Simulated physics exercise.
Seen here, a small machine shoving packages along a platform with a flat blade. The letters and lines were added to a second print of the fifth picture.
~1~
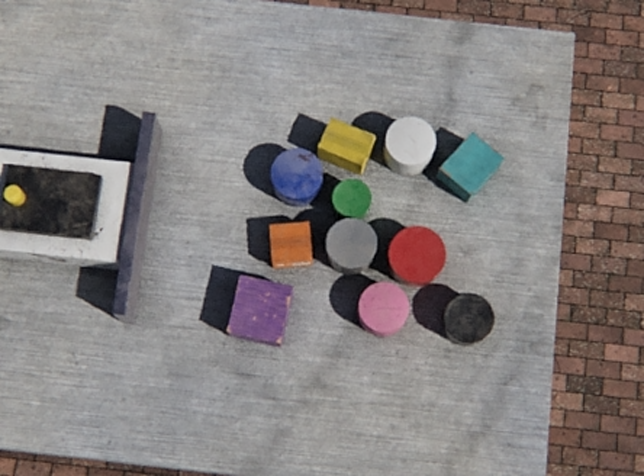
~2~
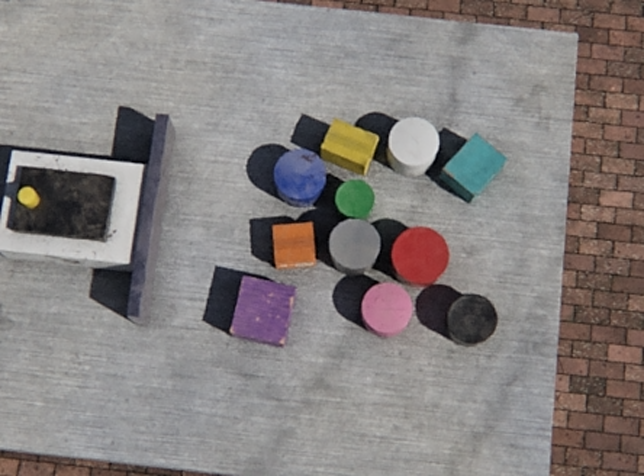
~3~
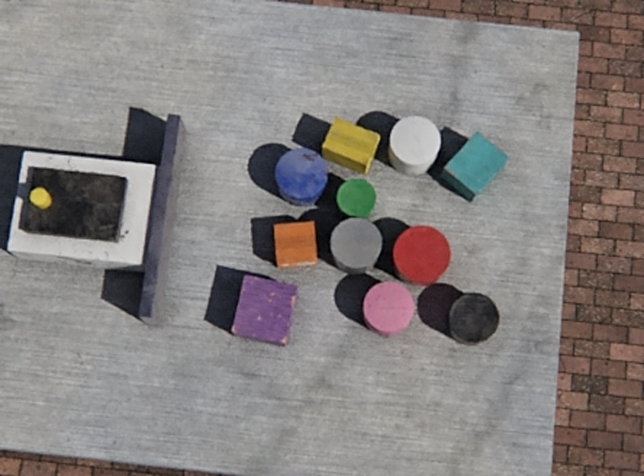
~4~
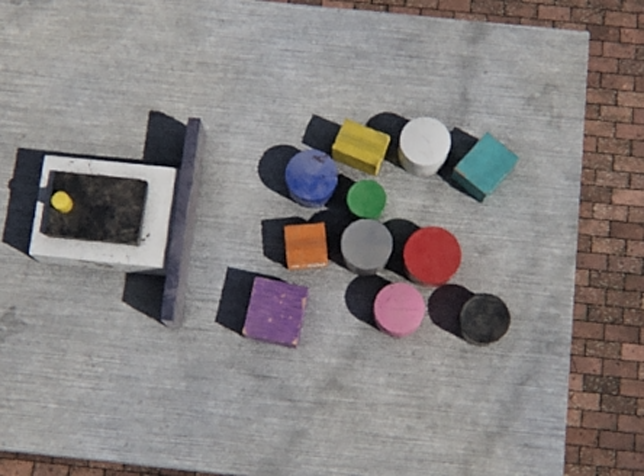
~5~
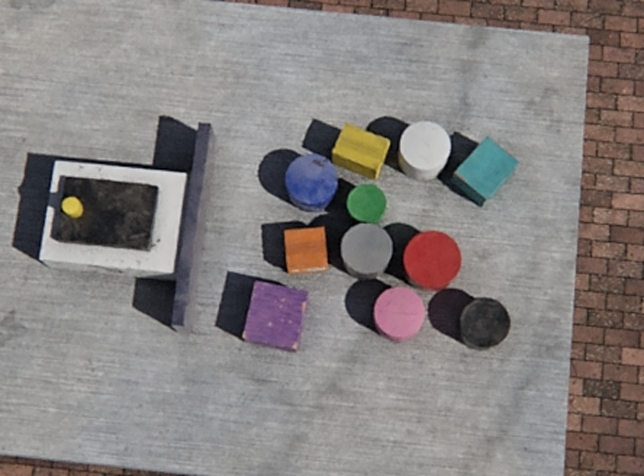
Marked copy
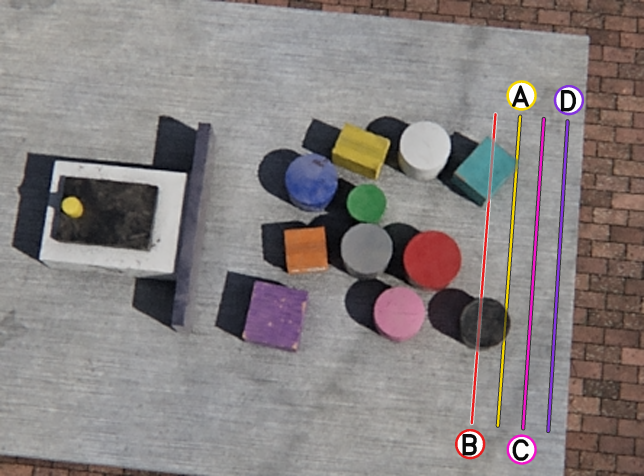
On a grey platform bordered by brick paving, a small white machine with a flat dark blade moves steadily right toward a cluster of colourful boxes and cylinders, narrowing the gap while the objects stay in the same arrangement.
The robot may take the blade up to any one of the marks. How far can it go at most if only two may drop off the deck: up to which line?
It can go as far as B.
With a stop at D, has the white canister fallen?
No.
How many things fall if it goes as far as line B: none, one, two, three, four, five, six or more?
Two.
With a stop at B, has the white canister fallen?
No.
On the marked copy, A at (509, 267); B at (484, 264); C at (534, 269); D at (558, 272).
Taking B. A third of the way, robot (219, 225); purple crate (322, 322); blue canister (336, 186).
Two thirds of the way, robot (324, 236); black pail (528, 331); red pail (524, 275).
When it is over, robot (407, 244); red pail over the edge; black pail over the edge; two fallen.
As for the rest, A drops five; C drops five; D drops nine.
